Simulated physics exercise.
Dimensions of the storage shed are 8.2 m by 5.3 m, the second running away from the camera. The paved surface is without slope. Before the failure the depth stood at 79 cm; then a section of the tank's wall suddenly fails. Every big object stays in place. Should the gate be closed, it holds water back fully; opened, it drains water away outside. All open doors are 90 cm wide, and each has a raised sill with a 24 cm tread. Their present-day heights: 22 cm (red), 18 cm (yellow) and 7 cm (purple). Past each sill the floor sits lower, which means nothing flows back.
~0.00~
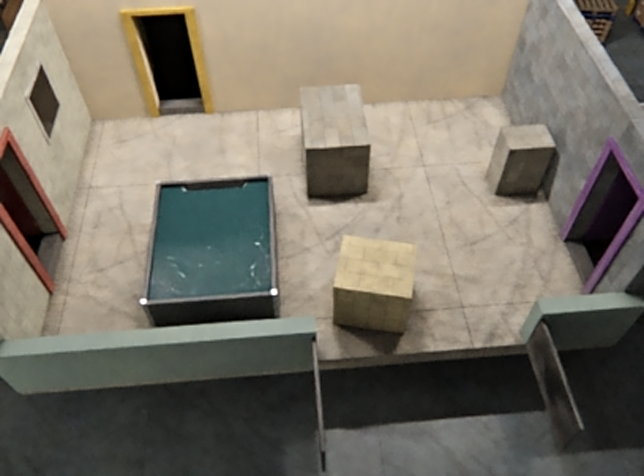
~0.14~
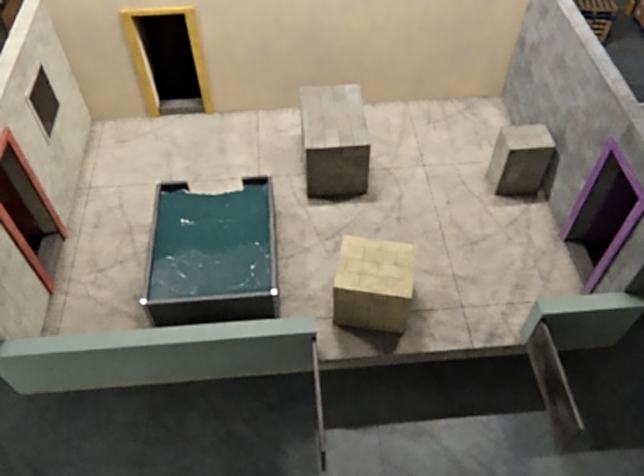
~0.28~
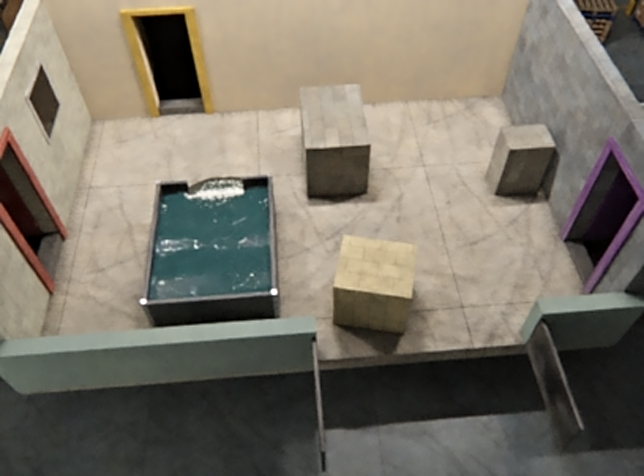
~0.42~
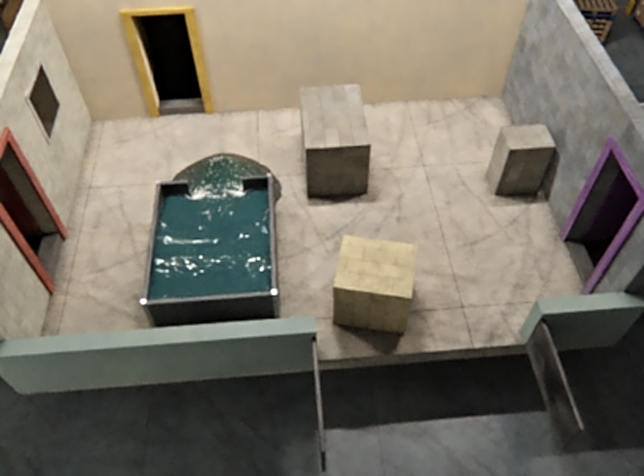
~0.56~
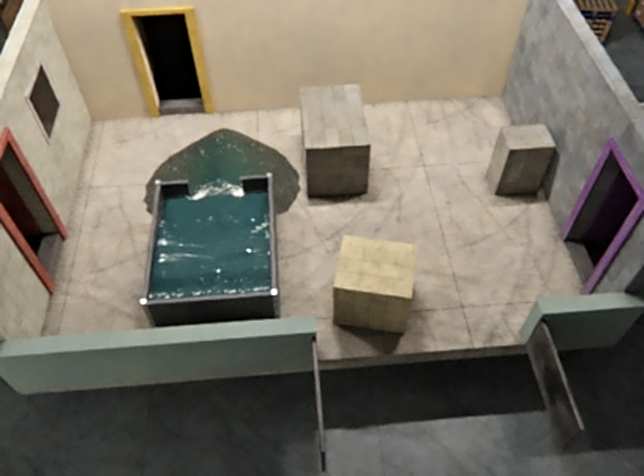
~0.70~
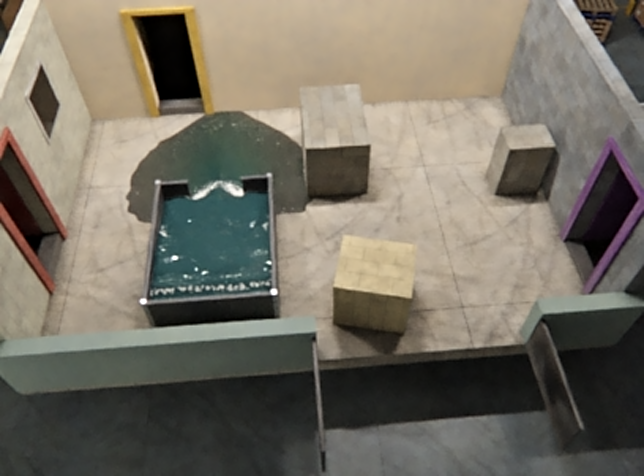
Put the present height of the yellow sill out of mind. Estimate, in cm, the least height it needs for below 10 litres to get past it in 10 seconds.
Roughly 28 centimetres.
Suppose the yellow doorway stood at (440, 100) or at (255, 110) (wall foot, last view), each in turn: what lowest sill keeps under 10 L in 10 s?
Roughly 7.0 cm for the first and 30 cm for the second.
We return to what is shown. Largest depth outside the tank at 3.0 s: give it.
About 31 cm at most.
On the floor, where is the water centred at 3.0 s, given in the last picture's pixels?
The water's centre is at about (228, 196).
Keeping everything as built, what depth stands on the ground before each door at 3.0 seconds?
In cm: Red 0, yellow 23, purple 0.
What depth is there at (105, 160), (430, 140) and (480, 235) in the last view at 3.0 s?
Ordered as asked: 10, 3, 0 cm.
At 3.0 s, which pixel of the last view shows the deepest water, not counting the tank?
(102, 121).
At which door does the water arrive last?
It's the purple door.
After 1.4 s water covers 25 % of the floor, deepest (42 cm) near (218, 210); 28 cm at the yellow door, 14 litres in over its 18 cm sill.
After 3.0 s water covers 45 % of the floor, deepest (31 cm) near (102, 121); 23 cm at the yellow door, 83 litres in over its 18 cm sill.
After 10.0 s water covers 90 % of the floor, deepest (14 cm) near (65, 237); 9 cm at the yellow door, 94 litres in over its 18 cm sill.
At the yellow door as built, the water arrived by 0.9 s and peaked near 31 cm at 2.0 s.
With a sill of 24 cm, 29 litres would have come in within the 10 s; with 32 cm, 1 litre. So under 10 litres takes about 28 cm.
